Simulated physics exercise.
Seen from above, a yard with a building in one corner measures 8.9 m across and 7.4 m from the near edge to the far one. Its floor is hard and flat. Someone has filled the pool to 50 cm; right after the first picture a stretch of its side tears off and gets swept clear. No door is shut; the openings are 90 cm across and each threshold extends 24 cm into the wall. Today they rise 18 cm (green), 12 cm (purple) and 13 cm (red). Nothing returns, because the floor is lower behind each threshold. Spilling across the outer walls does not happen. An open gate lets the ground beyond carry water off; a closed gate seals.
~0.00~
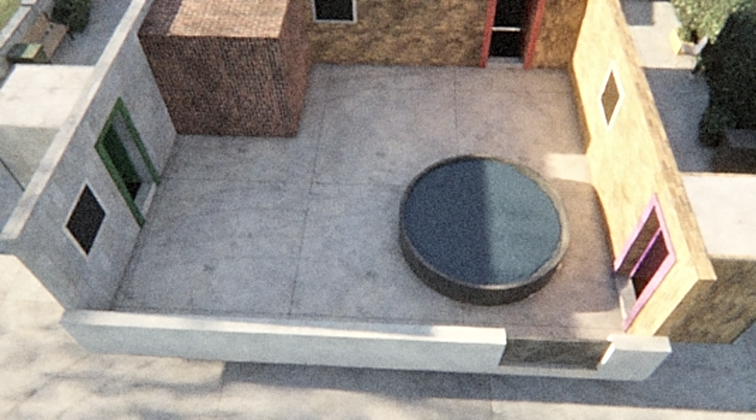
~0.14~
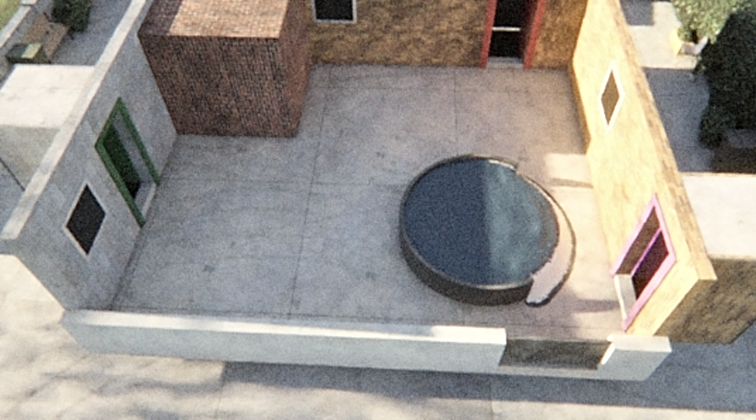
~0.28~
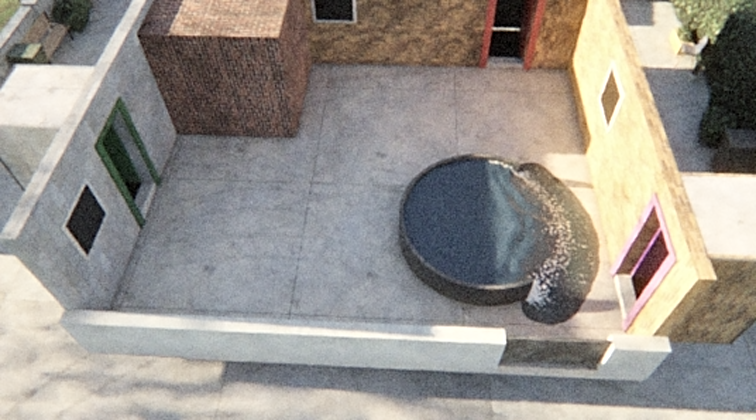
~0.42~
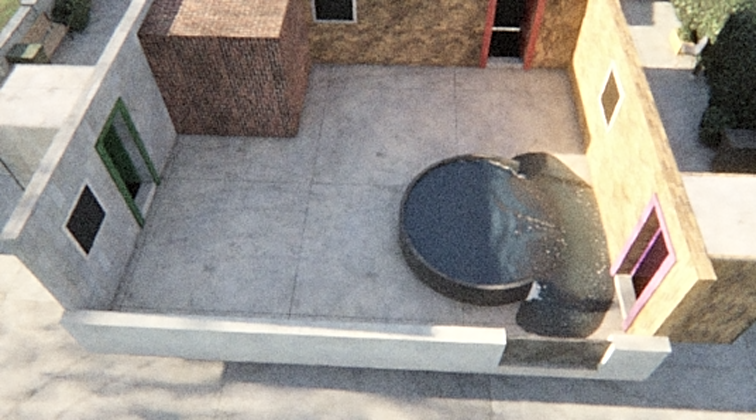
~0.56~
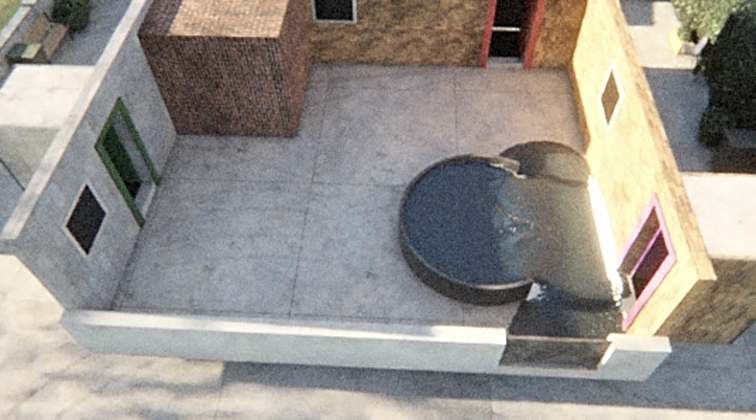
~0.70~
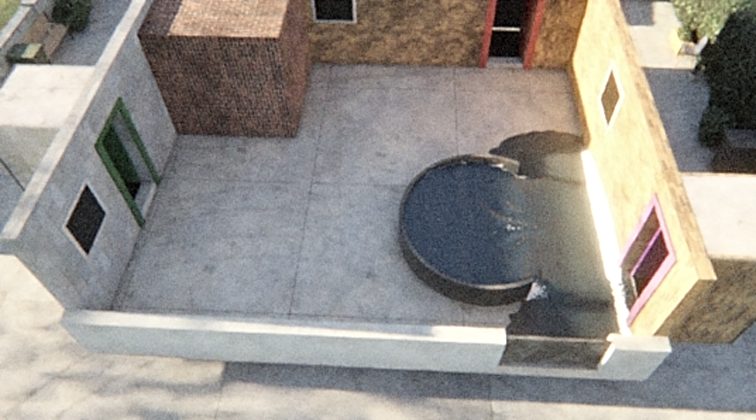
In a walled yard, water bursts from the round pool's right side and spreads to the purple door.
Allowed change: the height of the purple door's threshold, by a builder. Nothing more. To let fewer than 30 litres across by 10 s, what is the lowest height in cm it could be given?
The lowest such height is close to 26 cm.
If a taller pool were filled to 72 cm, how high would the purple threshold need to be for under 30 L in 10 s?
The step needs to be some 39 cm.
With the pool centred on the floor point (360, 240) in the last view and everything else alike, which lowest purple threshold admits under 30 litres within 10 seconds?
Near 24 cm.
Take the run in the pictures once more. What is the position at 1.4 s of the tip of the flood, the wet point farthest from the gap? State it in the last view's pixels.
Roughly at (568, 84) in the last view.
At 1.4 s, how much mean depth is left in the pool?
It averages roughly 32 centimetres.
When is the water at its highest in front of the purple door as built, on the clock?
It peaks around 2.0 s.
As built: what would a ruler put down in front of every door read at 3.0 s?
Door by door in cm - green 0, purple 25, red 17.
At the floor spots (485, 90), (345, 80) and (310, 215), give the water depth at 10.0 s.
About 7, 8 and 3 cm respectively.
After 1.4 s water covers 15 % of the floor, deepest (37 cm) near (597, 218); 27 cm at the purple door, 37 litres in over its 12 cm threshold.
After 3.0 s water covers 30 % of the floor, deepest (35 cm) near (626, 348); 25 cm at the purple door, 182 litres in over its 12 cm threshold.
After 10.0 s water covers 95 % of the floor, deepest (10 cm) near (602, 240); 8 cm at the purple door, 262 litres in over its 12 cm threshold.
At the purple door as built, the water arrived by 0.6 s and peaked near 31 cm at 2.0 s.
With a threshold of 23 cm, 56 litres would have come in within the 10 s; with 31 cm, 5 litres. So under 30 litres takes about 26 cm.
